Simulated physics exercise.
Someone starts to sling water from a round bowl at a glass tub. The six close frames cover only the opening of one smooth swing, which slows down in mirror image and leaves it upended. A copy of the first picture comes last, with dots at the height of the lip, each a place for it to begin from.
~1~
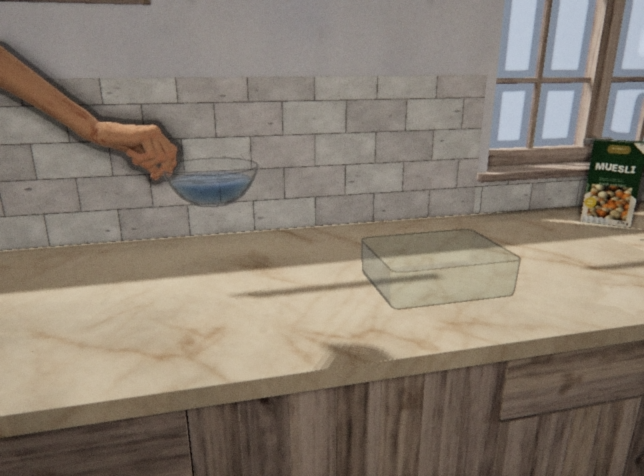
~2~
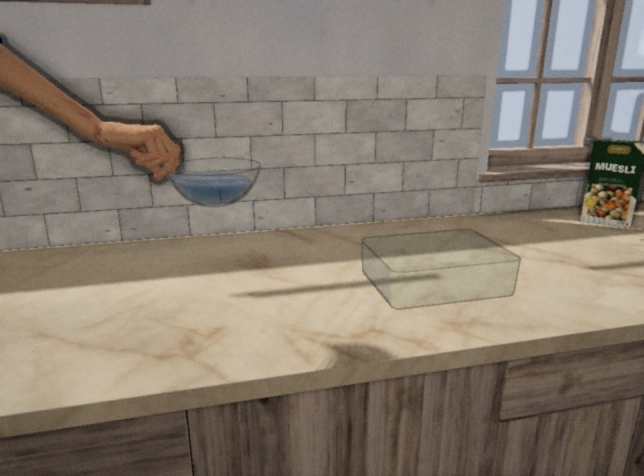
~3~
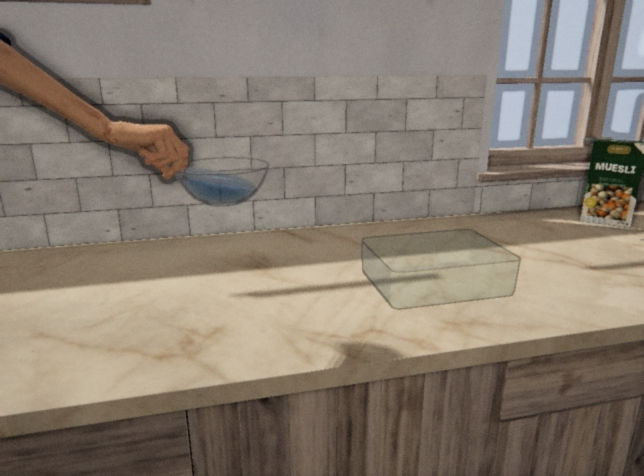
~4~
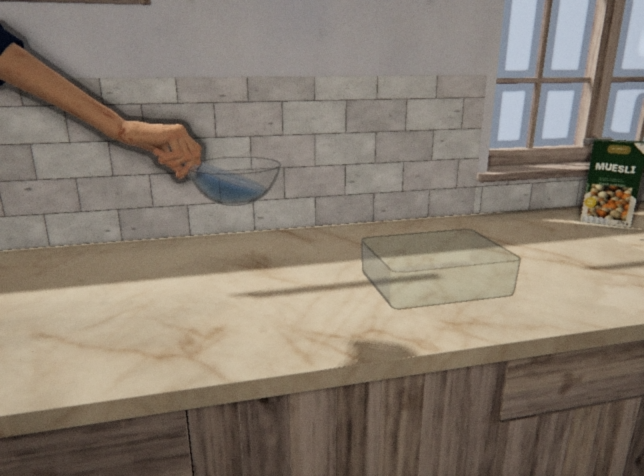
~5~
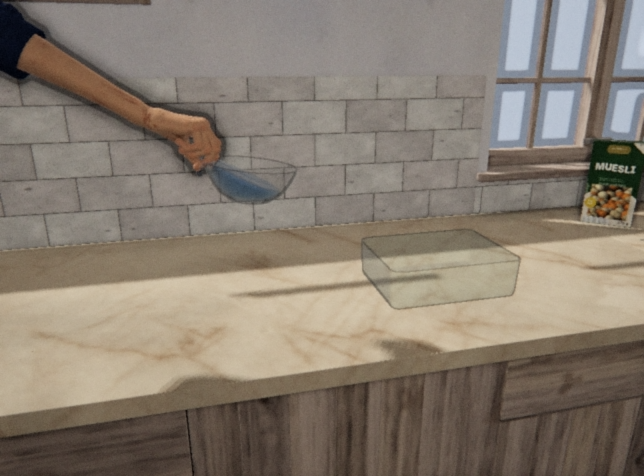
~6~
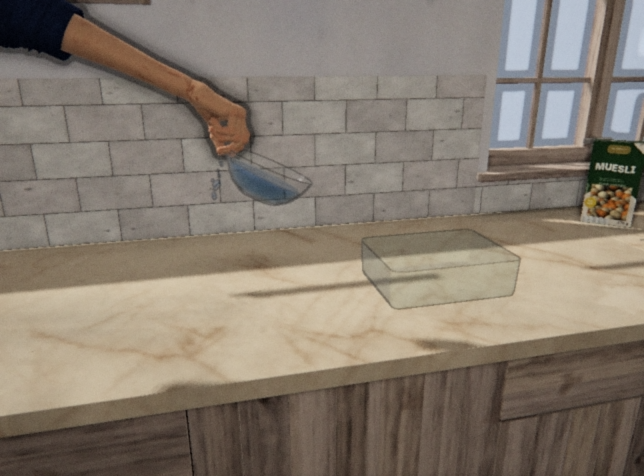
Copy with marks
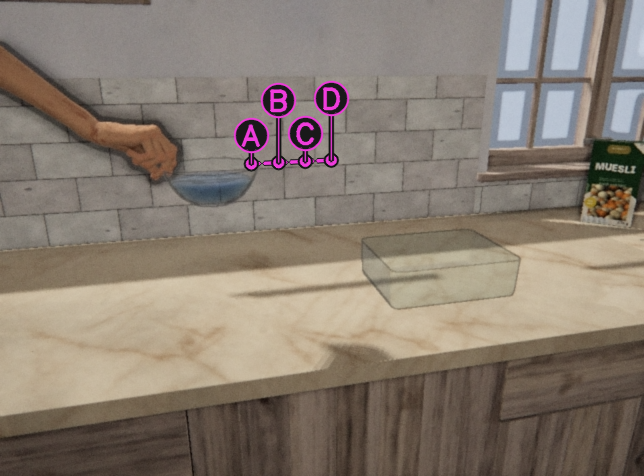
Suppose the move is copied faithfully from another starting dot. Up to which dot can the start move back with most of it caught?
Use place B.
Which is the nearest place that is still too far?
Place A.
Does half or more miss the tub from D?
No.
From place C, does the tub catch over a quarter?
Yes, clearly.
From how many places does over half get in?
Three of them.
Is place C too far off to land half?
No.
In magenta, A at (251, 163); B at (278, 162); C at (305, 161); D at (331, 160).
With A, about 27 % lands in the tub, 66 % falls short and 6 % goes beside or beyond.
With B, about 66 % lands in the tub, 21 % falls short and 13 % goes beside or beyond.
With C, about 72 % lands in the tub, 7 % falls short and 20 % goes beside or beyond.
With D, about 69 % lands in the tub, 5 % falls short and 26 % goes beside or beyond.
